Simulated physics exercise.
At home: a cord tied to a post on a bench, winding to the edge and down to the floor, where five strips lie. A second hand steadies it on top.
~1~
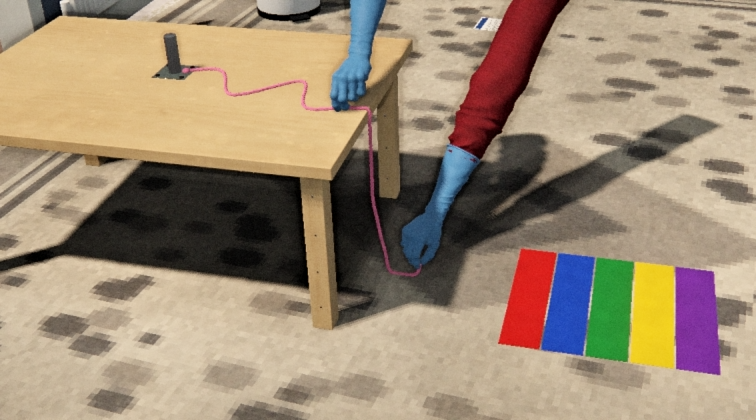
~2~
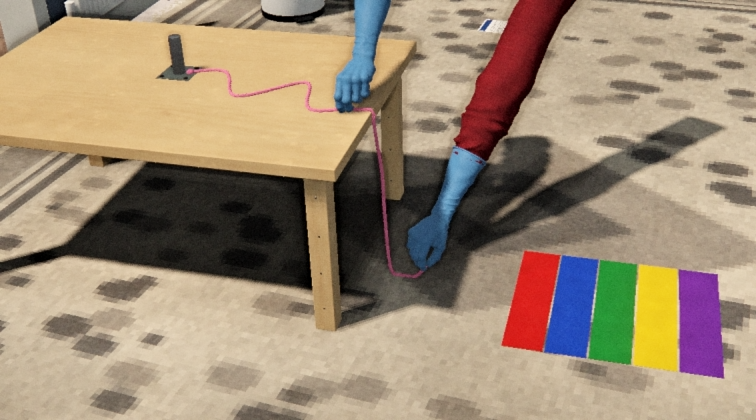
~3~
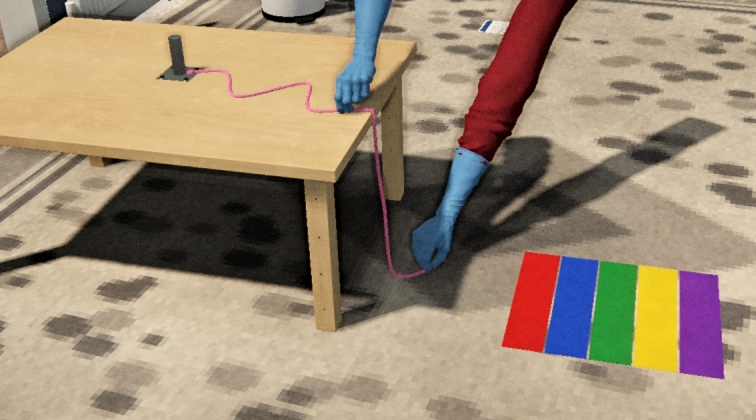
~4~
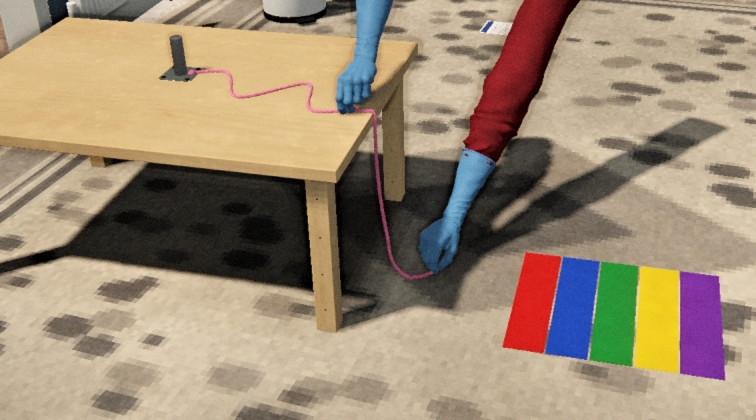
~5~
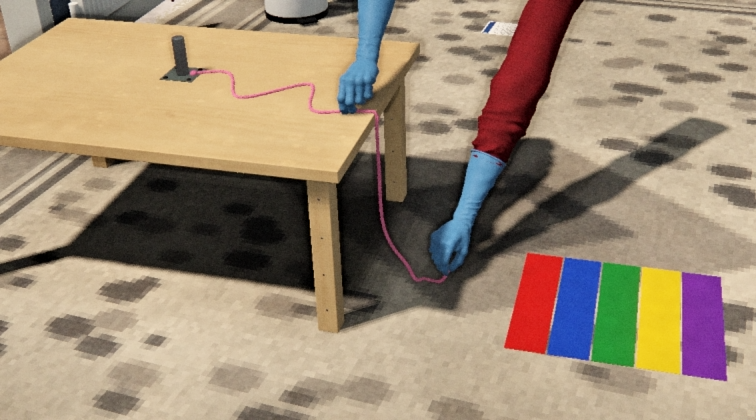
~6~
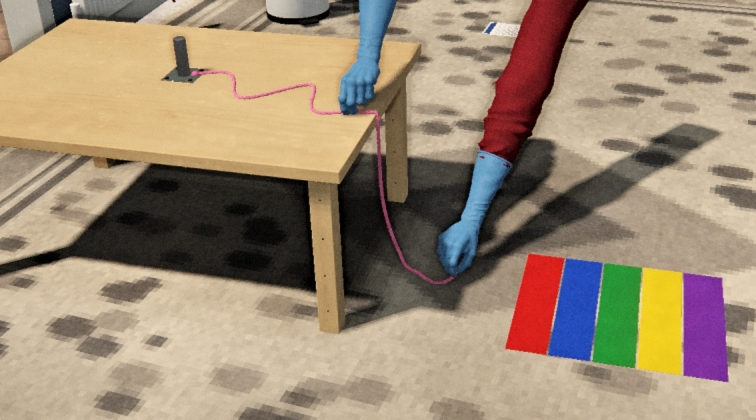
At a wooden table on a spotted floor, one blue hand stays at the edge over a pink cord tied to a post, while another blue hand in a red sleeve draws the cord's lower end slightly right, near five coloured strips.
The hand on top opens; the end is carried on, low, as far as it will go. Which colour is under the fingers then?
It halts on the yellow strip.
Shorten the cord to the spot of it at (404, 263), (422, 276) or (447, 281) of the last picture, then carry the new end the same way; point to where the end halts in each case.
In that order: (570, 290), (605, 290) and (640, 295).
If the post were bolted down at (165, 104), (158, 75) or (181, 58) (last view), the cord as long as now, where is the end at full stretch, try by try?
Try by try, around (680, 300), (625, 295) and (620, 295).
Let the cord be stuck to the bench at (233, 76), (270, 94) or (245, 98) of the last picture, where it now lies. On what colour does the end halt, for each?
Taking them in turn: Yellow; green; green.
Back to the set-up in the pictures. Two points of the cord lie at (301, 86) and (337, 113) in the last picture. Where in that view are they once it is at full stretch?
The first at (340, 100), the second at (429, 137).
Soon after, end near (591, 290); over blue.
After that, end near (635, 296); over green.
At the stop, end near (663, 300); over yellow. Over yellow.
